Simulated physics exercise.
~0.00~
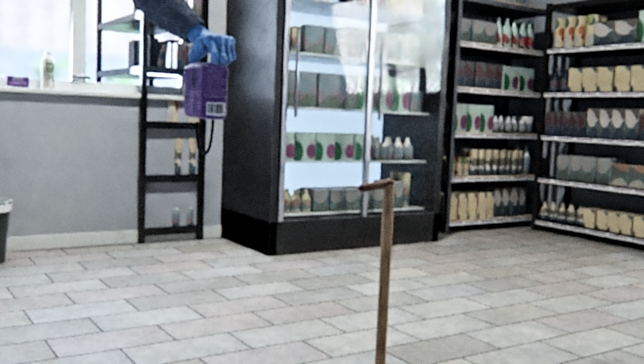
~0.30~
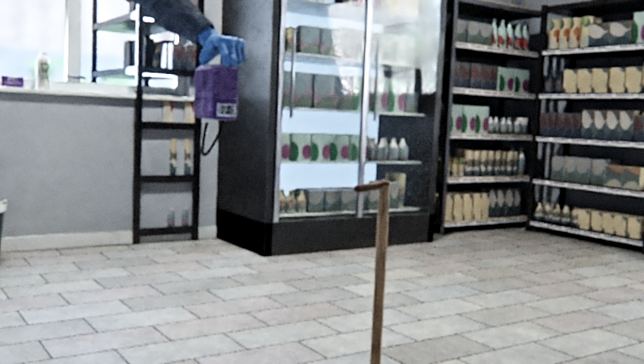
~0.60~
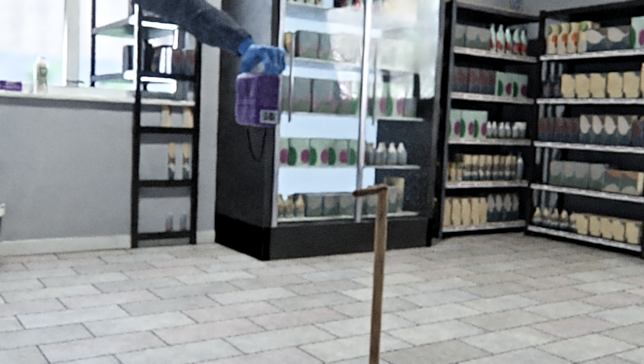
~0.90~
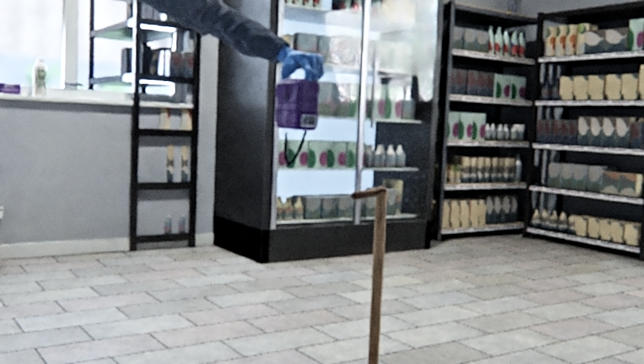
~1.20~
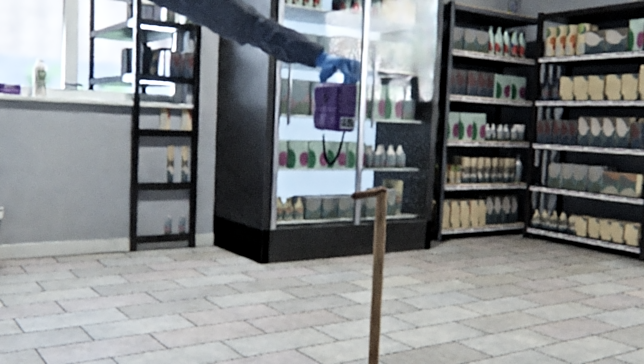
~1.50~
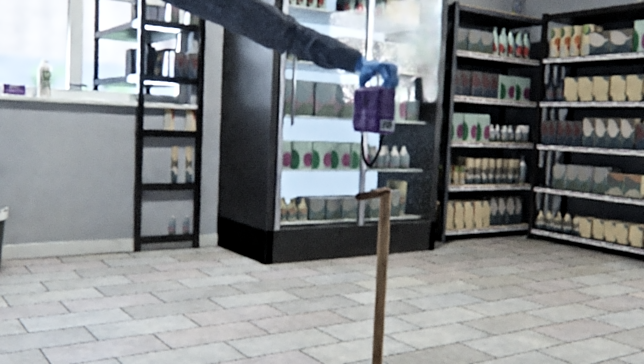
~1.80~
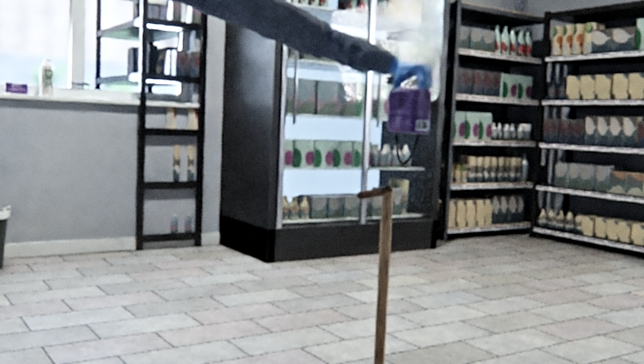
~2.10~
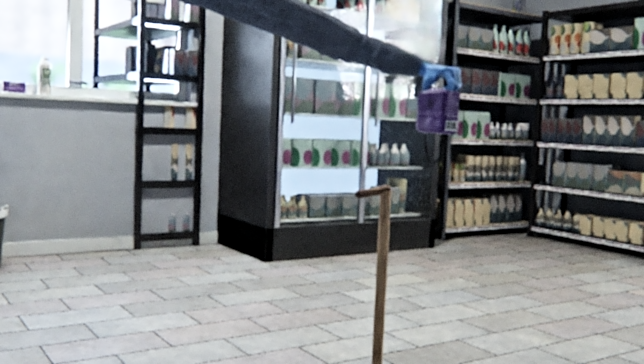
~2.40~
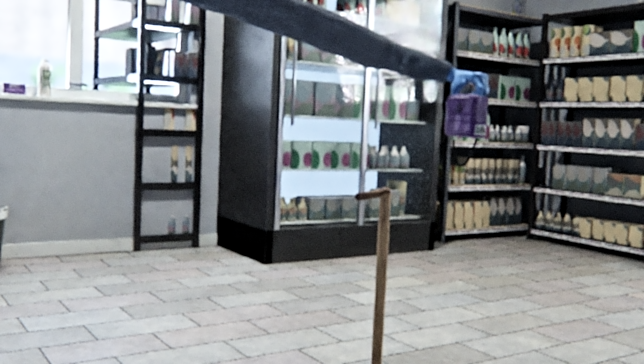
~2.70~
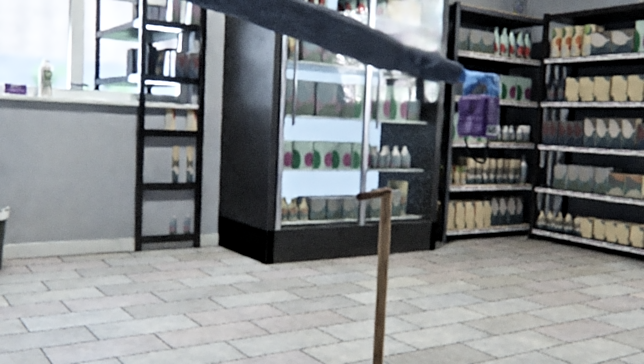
A blue-gloved hand carried a purple pouch with a dangling loop from left to right across a shop, past a glass-fronted cabinet. It passed over a thin hooked post without catching and ended up beyond it, still held in front of the shelves.
